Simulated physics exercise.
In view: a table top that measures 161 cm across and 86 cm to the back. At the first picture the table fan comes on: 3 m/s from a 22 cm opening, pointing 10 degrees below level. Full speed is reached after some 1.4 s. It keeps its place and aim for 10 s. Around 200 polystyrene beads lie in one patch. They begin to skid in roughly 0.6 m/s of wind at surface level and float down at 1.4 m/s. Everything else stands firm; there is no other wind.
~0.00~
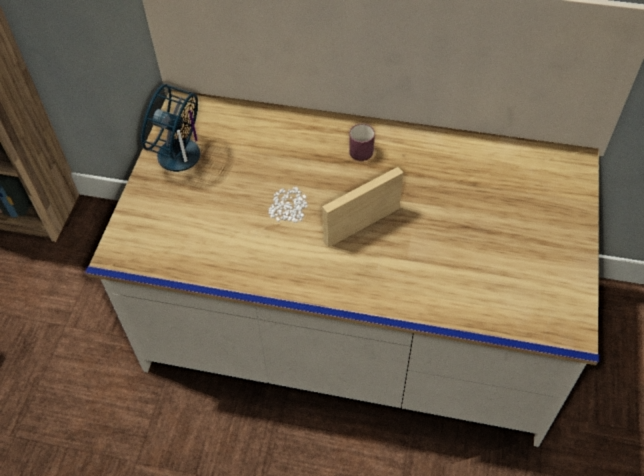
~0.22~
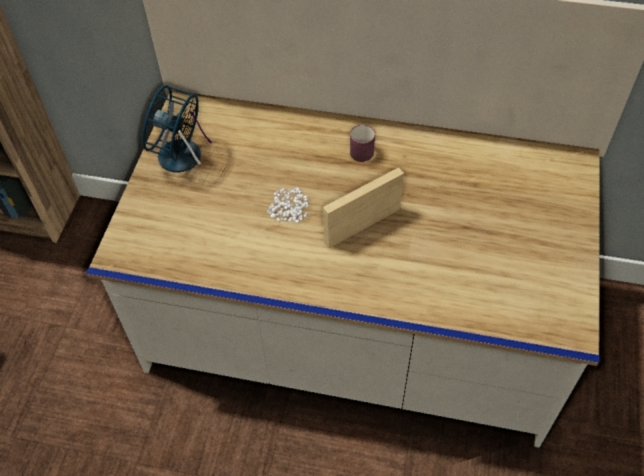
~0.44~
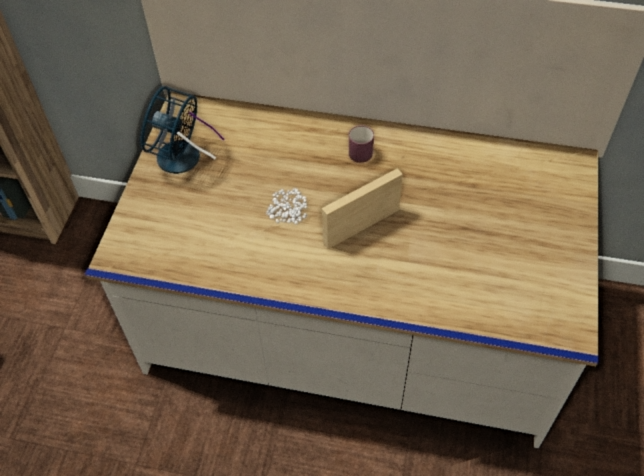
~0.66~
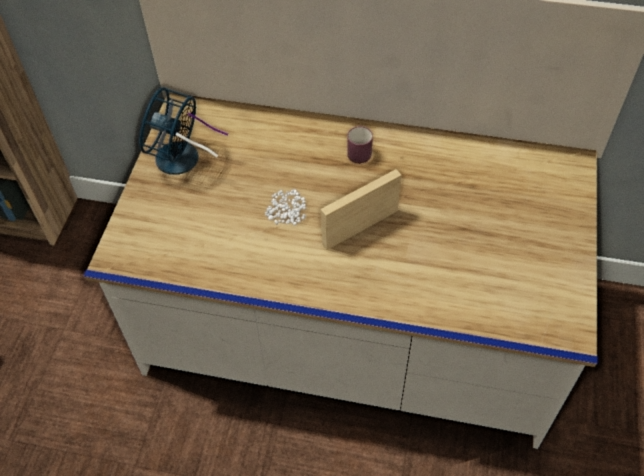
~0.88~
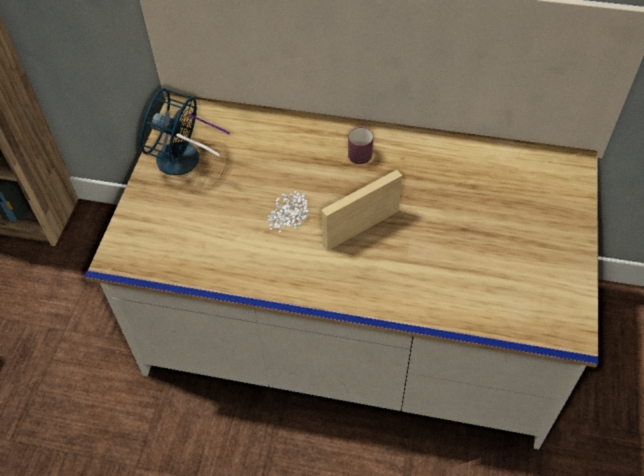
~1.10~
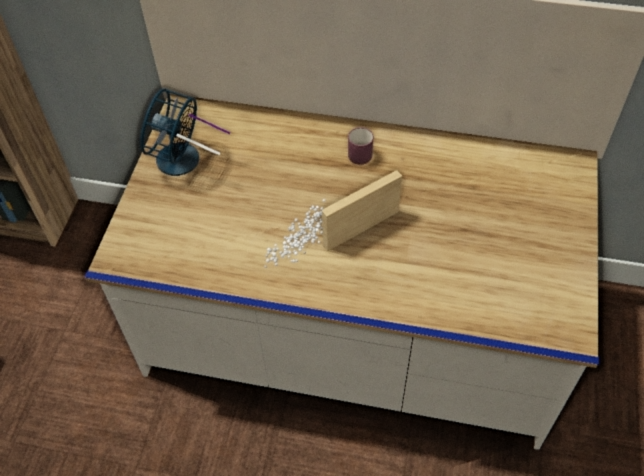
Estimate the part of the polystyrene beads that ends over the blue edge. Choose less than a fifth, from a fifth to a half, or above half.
By then above half are over the blue edge.
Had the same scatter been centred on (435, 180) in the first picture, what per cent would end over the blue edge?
Then about 0 %.
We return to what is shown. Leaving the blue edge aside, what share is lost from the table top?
Some 5 per cent.
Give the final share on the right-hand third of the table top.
About 0 %.
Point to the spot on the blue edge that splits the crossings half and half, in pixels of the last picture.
At about (299, 314).
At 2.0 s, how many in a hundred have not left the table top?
About 15 %.
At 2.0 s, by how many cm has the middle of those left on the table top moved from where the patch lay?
Roughly 30 cm.
After 2.0 s, 82 % are over the blue edge; the middle of those still in play is near (283, 289); 80 % have settled or left.
After 3.2 s, 84 % are over the blue edge; 88 % have settled or left.
After 5.5 s, 88 % are over the blue edge; 94 % have settled or left.
After 10.0 s, at the end, 90 % are over the blue edge.
